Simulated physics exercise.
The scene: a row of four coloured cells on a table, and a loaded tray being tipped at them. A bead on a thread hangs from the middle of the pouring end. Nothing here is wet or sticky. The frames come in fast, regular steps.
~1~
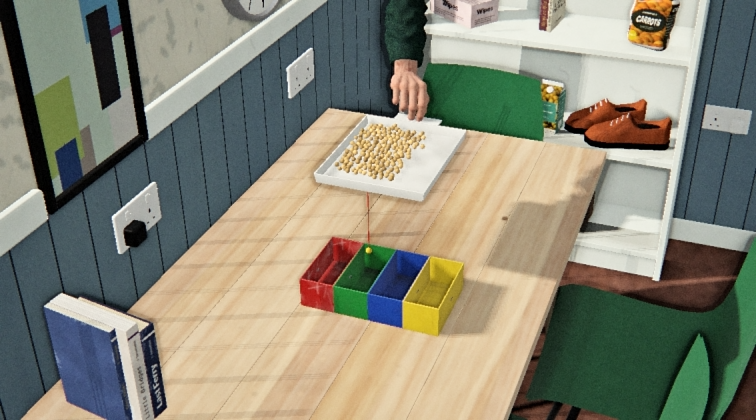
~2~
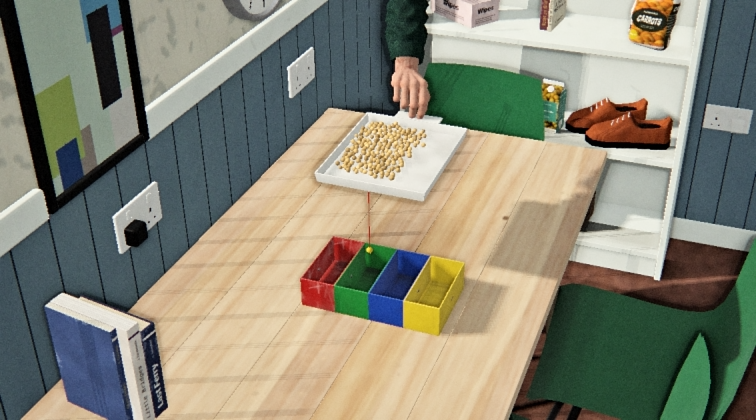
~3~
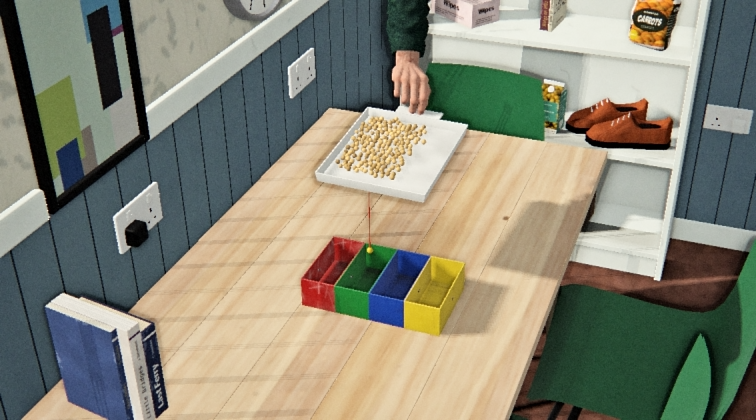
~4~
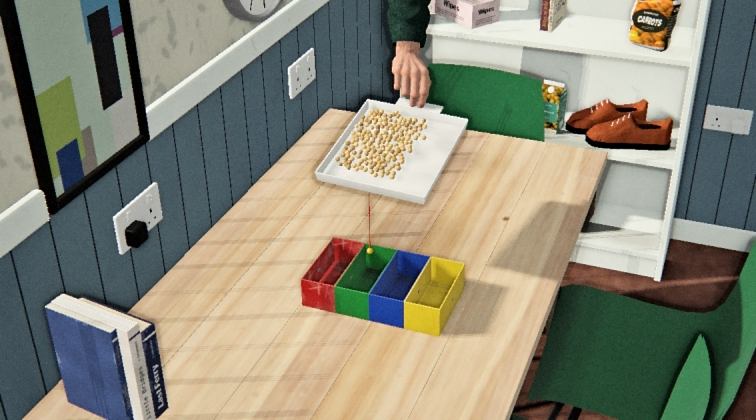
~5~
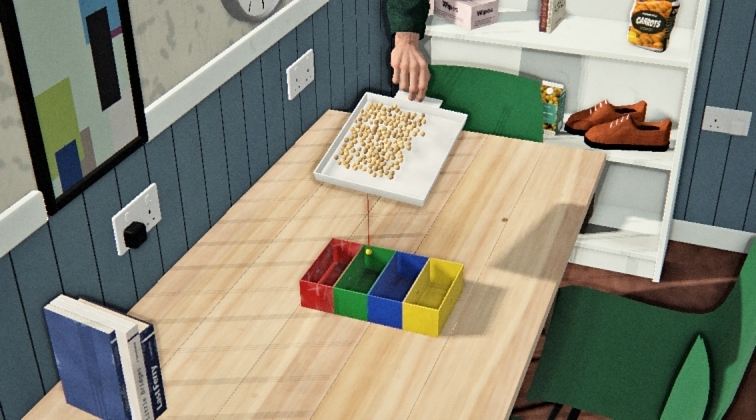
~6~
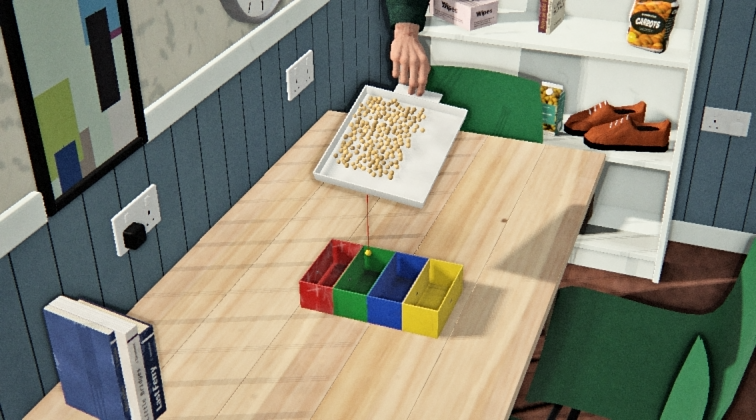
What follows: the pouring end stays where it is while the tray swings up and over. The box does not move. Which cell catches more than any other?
Fullest: The blue cell.
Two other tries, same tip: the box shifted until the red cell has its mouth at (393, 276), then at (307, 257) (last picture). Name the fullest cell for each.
One: The red cell. Two: The yellow cell.
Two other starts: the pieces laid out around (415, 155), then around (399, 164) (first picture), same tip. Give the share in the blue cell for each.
Roughly 60 per cent, and 70 per cent.
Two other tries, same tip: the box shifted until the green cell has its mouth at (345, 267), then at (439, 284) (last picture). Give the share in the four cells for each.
About 90 and 70 per cent.
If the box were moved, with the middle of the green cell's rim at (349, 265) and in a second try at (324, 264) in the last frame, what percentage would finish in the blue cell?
The first gives 40 %, the second 20 %.
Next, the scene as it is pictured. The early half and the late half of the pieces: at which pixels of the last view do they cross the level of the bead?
The first part at (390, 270); the rest at (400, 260).
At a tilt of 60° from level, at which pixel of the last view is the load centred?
Roughly at (391, 181).
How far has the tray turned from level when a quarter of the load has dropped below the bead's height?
Near 110 degrees.
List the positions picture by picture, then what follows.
In the first frame, corners of the pouring end at (316, 173) and (422, 192), level; middle of the load at (383, 150), dried chickpeas; bead on its thread at (369, 251); red cell at (317, 293); green cell at (351, 300); blue cell at (385, 308); yellow cell at (421, 316).
In the second frame, corners of the pouring end at (317, 172) and (423, 192), level; middle of the load at (384, 148).
In the third frame, corners of the pouring end at (317, 172) and (424, 194), tipped barely, lowest at the right corner; middle of the load at (384, 146).
In the fourth frame, corners of the pouring end at (317, 172) and (424, 196), tipped a little, lowest at the right corner; middle of the load at (384, 142).
In the fifth frame, corners of the pouring end at (316, 172) and (422, 199), tipped a little, lowest at the right corner; middle of the load at (383, 138).
In the sixth frame, corners of the pouring end at (315, 172) and (422, 201), tipped clearly, lowest at the right corner; middle of the load at (382, 135); red cell at (316, 295); green cell at (350, 303); blue cell at (385, 310); yellow cell at (420, 318).
Soon, tray tipped steeply; nearly all on the tray; a small part falling or outside the box.
A while on, tray tipped right over; most on the tray; a small part in the yellow cell; a small part in the blue cell; a small part falling or outside the box.
Towards the end, tray tipped past a quarter turn; about half in the blue cell; about a quarter in the green cell; about a quarter in the yellow cell; a stray few in the red cell; a stray few falling or outside the box.
Finally, tray tipped past a quarter turn; about half in the blue cell; about a quarter in the green cell; about a quarter in the yellow cell; a stray few in the red cell; a stray few outside the box.
